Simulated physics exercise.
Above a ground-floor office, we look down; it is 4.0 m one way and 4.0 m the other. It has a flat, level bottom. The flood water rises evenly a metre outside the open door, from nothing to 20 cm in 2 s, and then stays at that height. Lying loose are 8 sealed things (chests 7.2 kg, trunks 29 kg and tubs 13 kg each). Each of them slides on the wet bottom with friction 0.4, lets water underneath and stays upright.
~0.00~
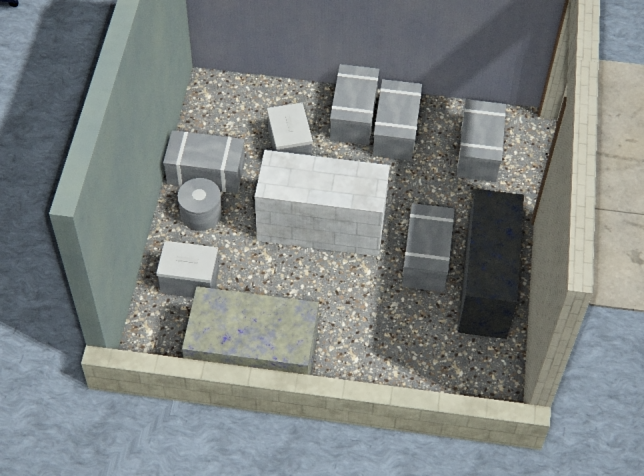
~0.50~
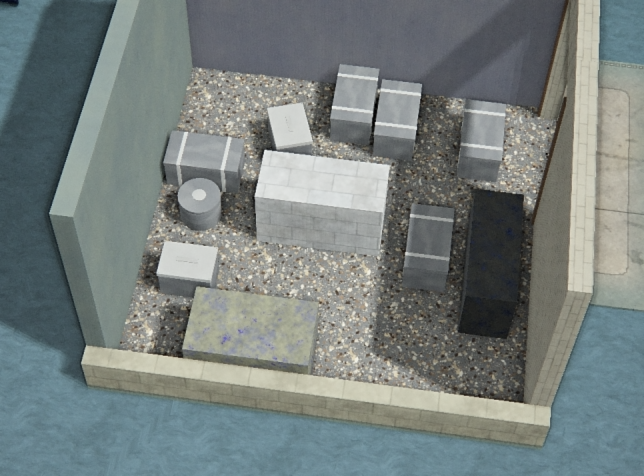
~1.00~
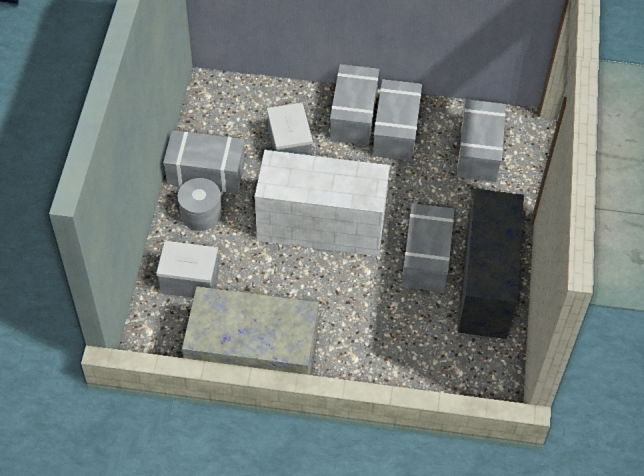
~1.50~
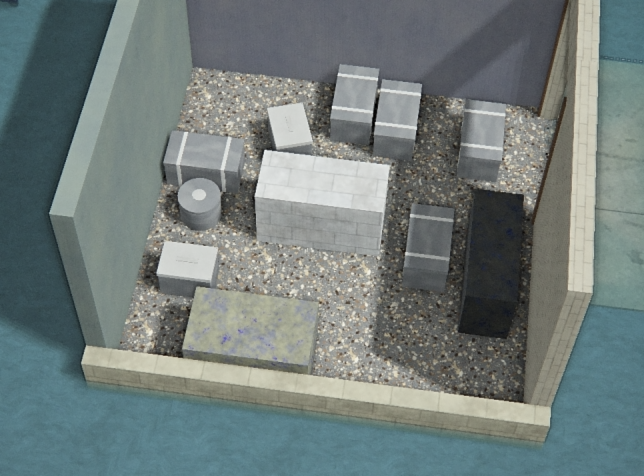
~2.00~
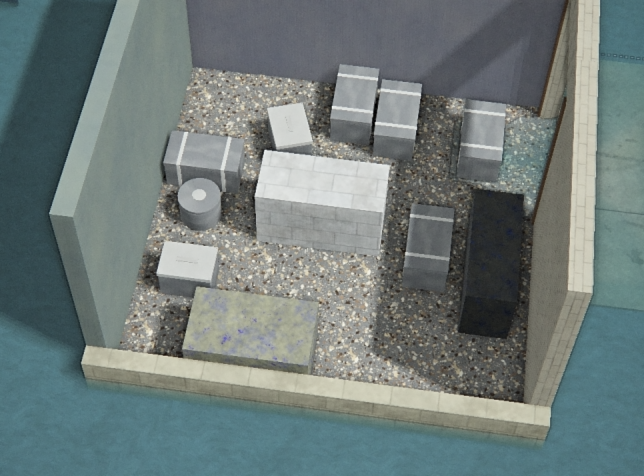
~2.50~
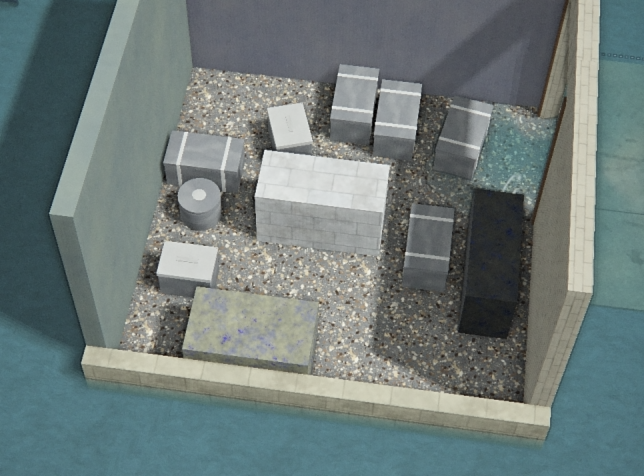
Teal flood water surrounds a roofless, pebble-floored room with pale green, purple-grey and cream walls, seen from a fixed viewpoint high above. A big white block stands mid-room among grey banded trunks, a round grey tub and small white boxes, with a mottled yellowish-green block in front and a black one at right. Water deepens outside, then enters at the upper right, and the nearest trunk shifts slightly left, tilting.
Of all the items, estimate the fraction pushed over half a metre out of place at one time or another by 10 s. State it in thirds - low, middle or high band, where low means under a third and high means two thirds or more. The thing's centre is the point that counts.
High band.
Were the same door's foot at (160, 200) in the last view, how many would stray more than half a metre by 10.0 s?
Result: 7.
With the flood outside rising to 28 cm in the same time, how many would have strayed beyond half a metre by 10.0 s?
The count would be 7.
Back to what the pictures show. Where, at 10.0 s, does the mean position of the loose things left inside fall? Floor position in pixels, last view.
Near (243, 230).
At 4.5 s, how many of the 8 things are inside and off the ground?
Of them, 0.
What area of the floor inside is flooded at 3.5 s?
At that time the wet patch spans about 3.5 m2.
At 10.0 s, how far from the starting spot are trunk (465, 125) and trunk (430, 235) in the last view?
Net displacement, in order: 200 cm; 50 cm.
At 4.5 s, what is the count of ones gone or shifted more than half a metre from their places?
The answer is 2.
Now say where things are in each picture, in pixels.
The first picture shows a trunk at (483, 130), on the bottom; a chest at (290, 124), on the bottom; water covers 0.0 m2; 0 of 8 have shifted.
The second picture shows a trunk at (483, 130), on the bottom; a chest at (290, 124), on the bottom; 0.0 m2 under water; 0 of 8 have shifted.
The third picture shows a trunk at (483, 130) rests on the ground; a chest at (290, 124) rests on the ground; water covers 0.0 m2; 0 of 8 have shifted.
The fourth picture shows a trunk at (483, 130), on the bottom; a chest at (290, 124) rests on the ground; water covers 0.0 m2; 0 of 8 have shifted.
The fifth picture shows a trunk at (483, 130), on the bottom; a chest at (290, 124) rests on the ground; 0.6 m2 under water; 0 of 8 have shifted.
The sixth picture shows a trunk at (465, 127), on the bottom, 20 cm from its start; a chest at (290, 124) rests on the ground; 1.1 m2 under water; 1 of 8 have shifted.
After 3.5 s 1 of 8 are over 50 cm from their spots; 0 afloat.
After 4.5 s 2 of 8 are over 50 cm from their spots; 0 afloat.
After 7.0 s 5 of 8 are over 50 cm from their spots; 4 afloat.
After 10.0 s 8 of 8 are over 50 cm from their spots, and 8 have been at some point; 6 afloat.
